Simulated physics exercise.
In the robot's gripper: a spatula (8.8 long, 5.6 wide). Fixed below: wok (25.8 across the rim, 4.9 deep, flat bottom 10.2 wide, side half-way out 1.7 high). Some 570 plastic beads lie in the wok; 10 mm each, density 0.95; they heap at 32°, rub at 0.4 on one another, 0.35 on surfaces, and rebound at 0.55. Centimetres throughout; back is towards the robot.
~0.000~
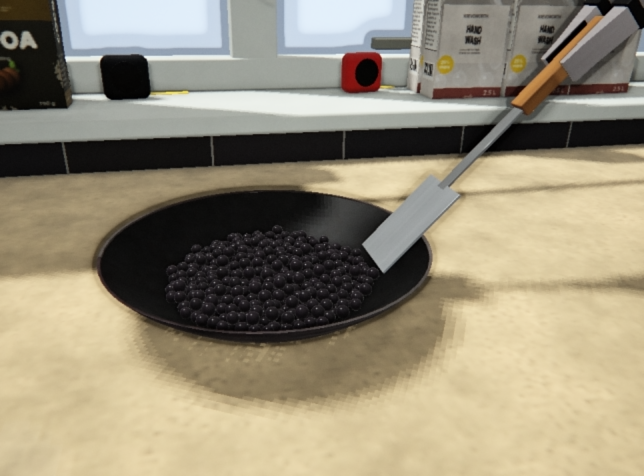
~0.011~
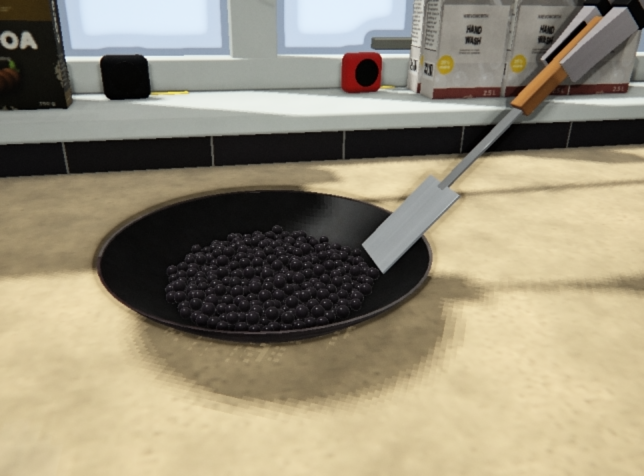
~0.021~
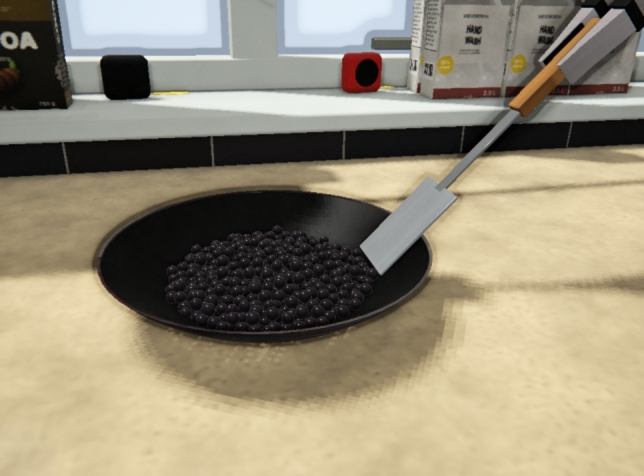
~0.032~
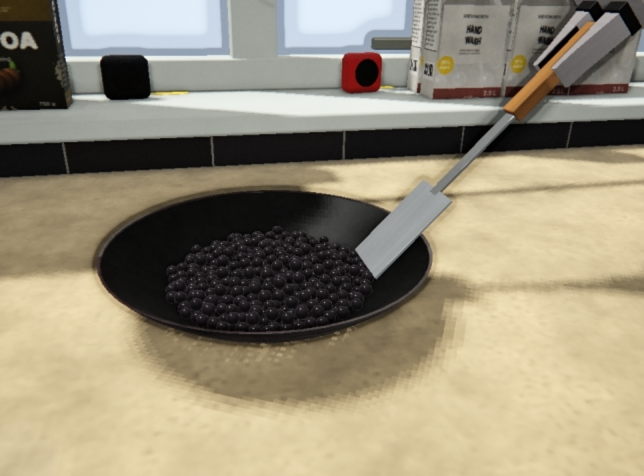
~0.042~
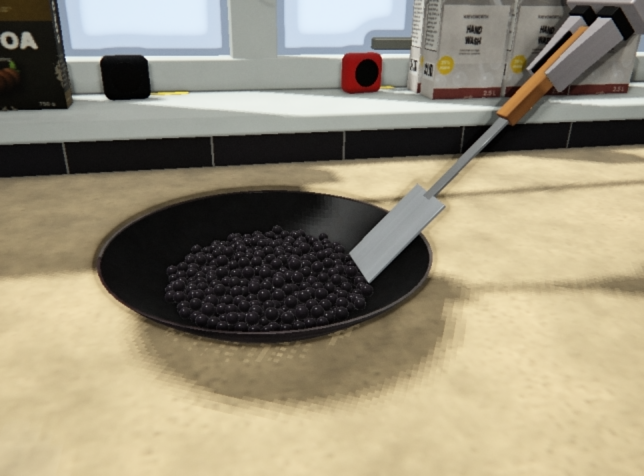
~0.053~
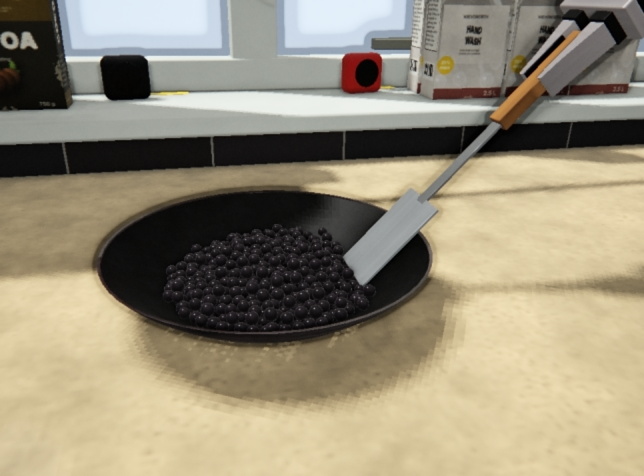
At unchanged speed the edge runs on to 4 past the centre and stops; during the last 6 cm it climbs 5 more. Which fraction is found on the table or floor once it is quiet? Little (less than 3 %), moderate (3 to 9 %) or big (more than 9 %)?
Answer: Little; less than 3 % of the plastic beads finish on the table or floor.
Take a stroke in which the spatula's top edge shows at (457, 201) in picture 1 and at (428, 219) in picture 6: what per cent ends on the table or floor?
Some 5 per cent.
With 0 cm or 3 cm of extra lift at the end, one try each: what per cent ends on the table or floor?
Some 0 and 0 per cent.
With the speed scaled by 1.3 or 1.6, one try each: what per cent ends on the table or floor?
About 0 and 5 per cent.
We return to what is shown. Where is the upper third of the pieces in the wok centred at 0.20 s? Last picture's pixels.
Near (225, 266).
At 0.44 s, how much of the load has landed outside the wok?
Roughly 0 per cent.
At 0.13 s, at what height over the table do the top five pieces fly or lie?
Some 4 cm.
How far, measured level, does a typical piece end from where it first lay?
About 2 cm.
By 0.13 s, sloping 46°, highest piece 4 above the table; 571 in the wok.
By 0.20 s, sloping 46°, highest piece 6 above the table; 571 in the wok.
By 0.44 s, sloping 46°, highest piece 6 above the table; 571 in the wok.
By 1.49 s, sloping 46°, highest piece 5 above the table; 571 in the wok.
Final count, 571 in the wok. That is 0 % on the table or floor.
